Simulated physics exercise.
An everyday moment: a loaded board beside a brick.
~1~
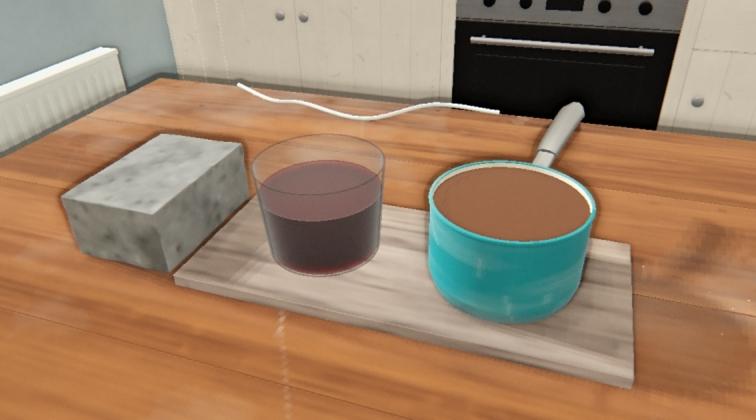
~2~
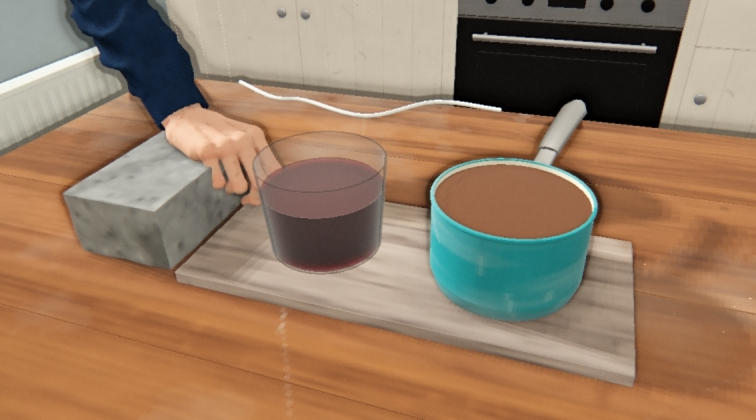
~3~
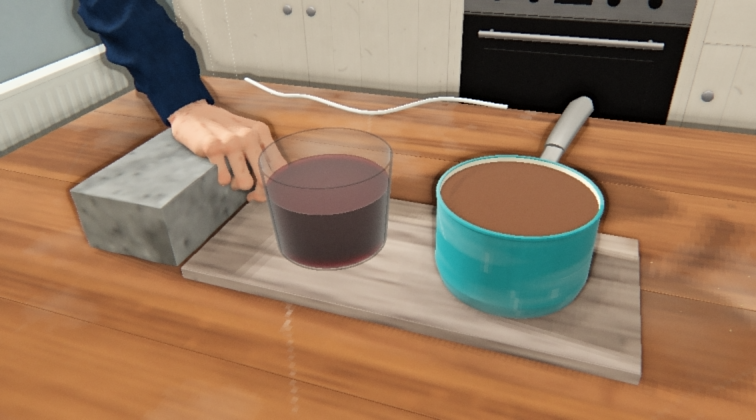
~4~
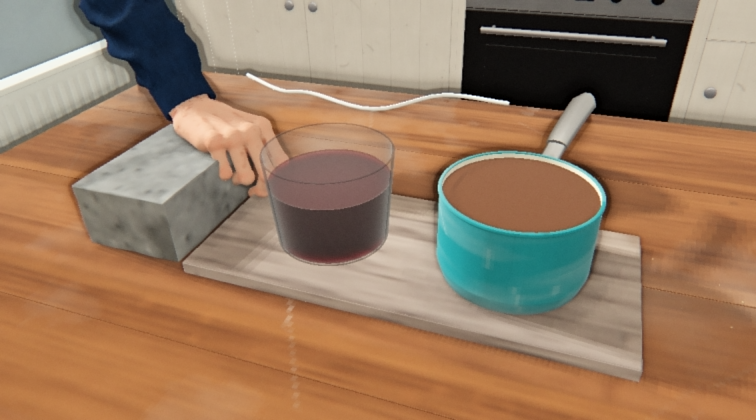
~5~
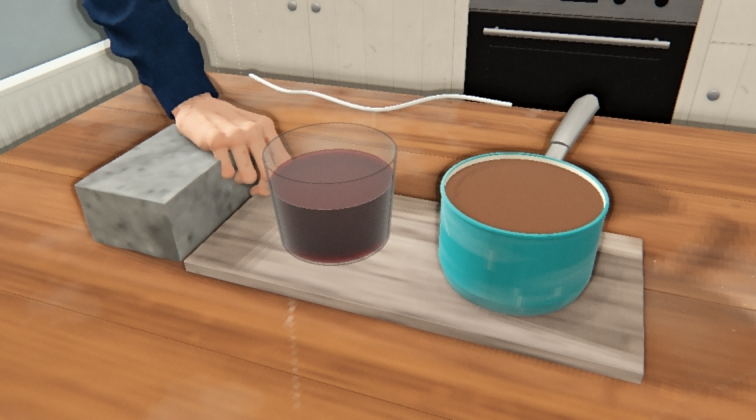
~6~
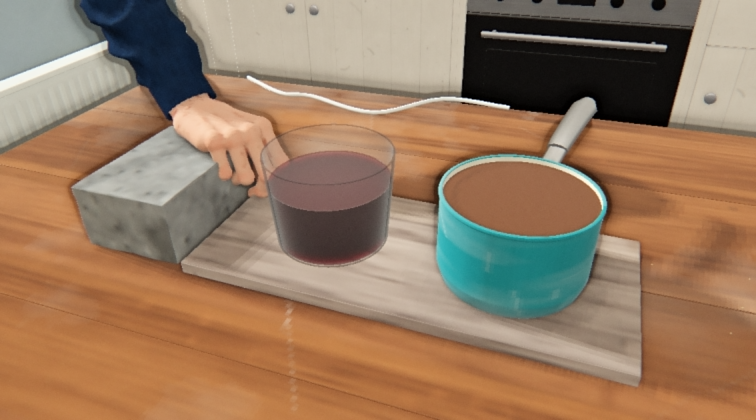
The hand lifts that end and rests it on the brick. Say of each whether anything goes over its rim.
The tub holds and the saucepan loses some.
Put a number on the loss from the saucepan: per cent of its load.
I make it 10 per cent.
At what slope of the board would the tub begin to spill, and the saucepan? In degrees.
Near 30°, then 6°.
Soon after, the board slopes by about 6°; tub, nothing has left it; saucepan, nothing has left it.
Later, the board slopes by about 13°; tub, nothing has left it; saucepan, some has gone over its rim.
In the end, the board slopes by about 11°, resting on the brick; tub, nothing has left it; saucepan, some has gone over its rim.
